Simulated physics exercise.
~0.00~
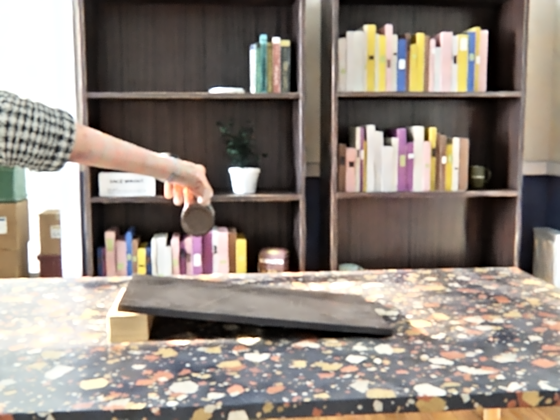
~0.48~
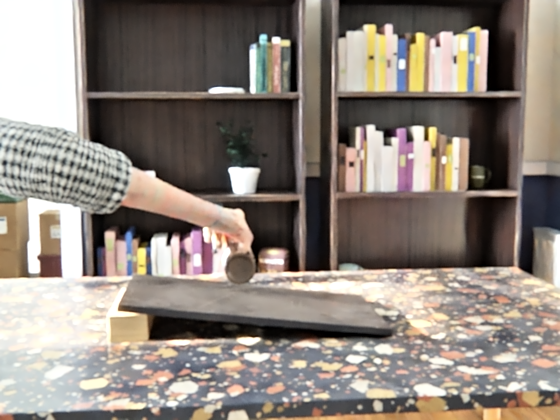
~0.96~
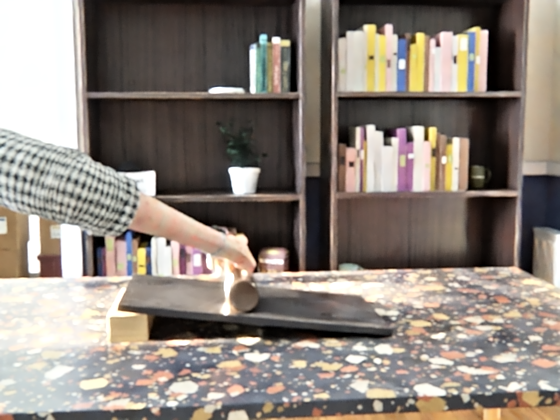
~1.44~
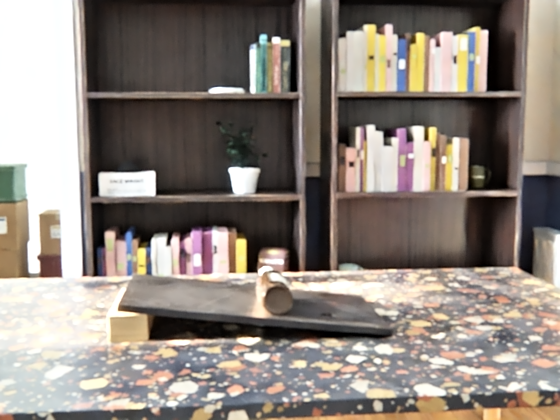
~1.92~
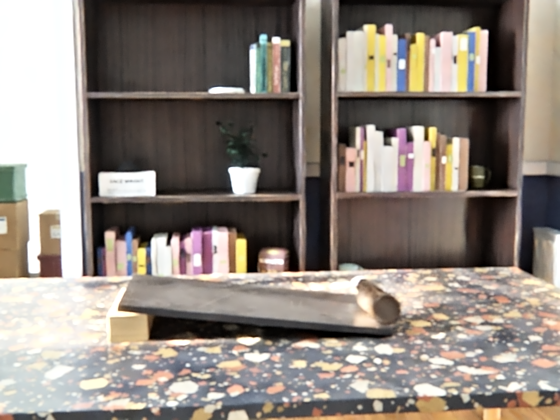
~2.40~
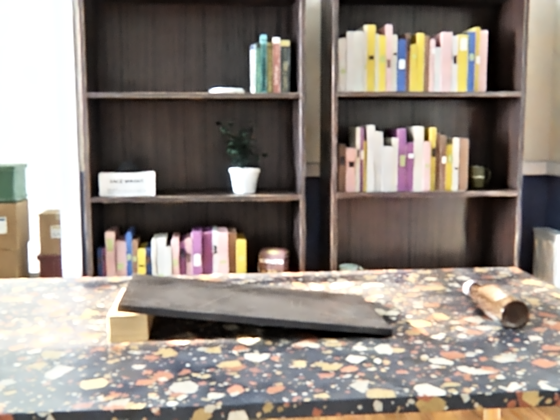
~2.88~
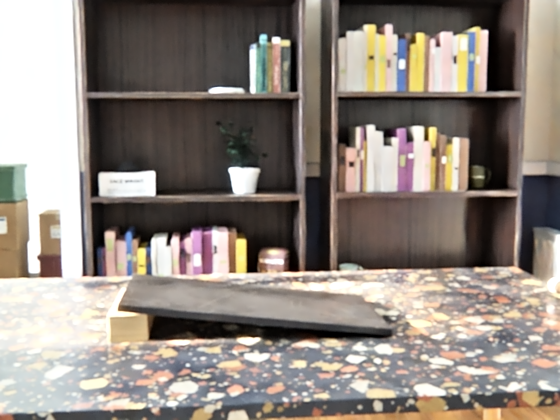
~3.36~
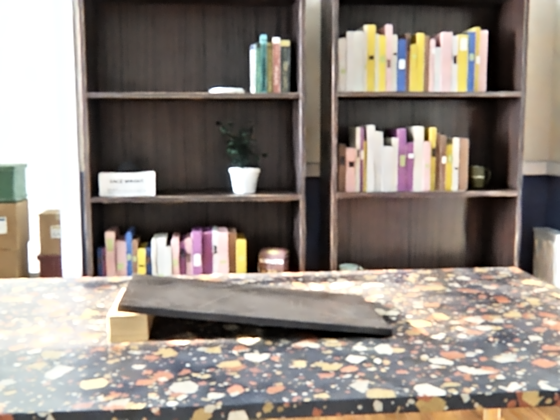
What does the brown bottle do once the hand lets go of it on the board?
It rolls downhill to the right, leaves the board and continues across the tabletop until it is out of view.
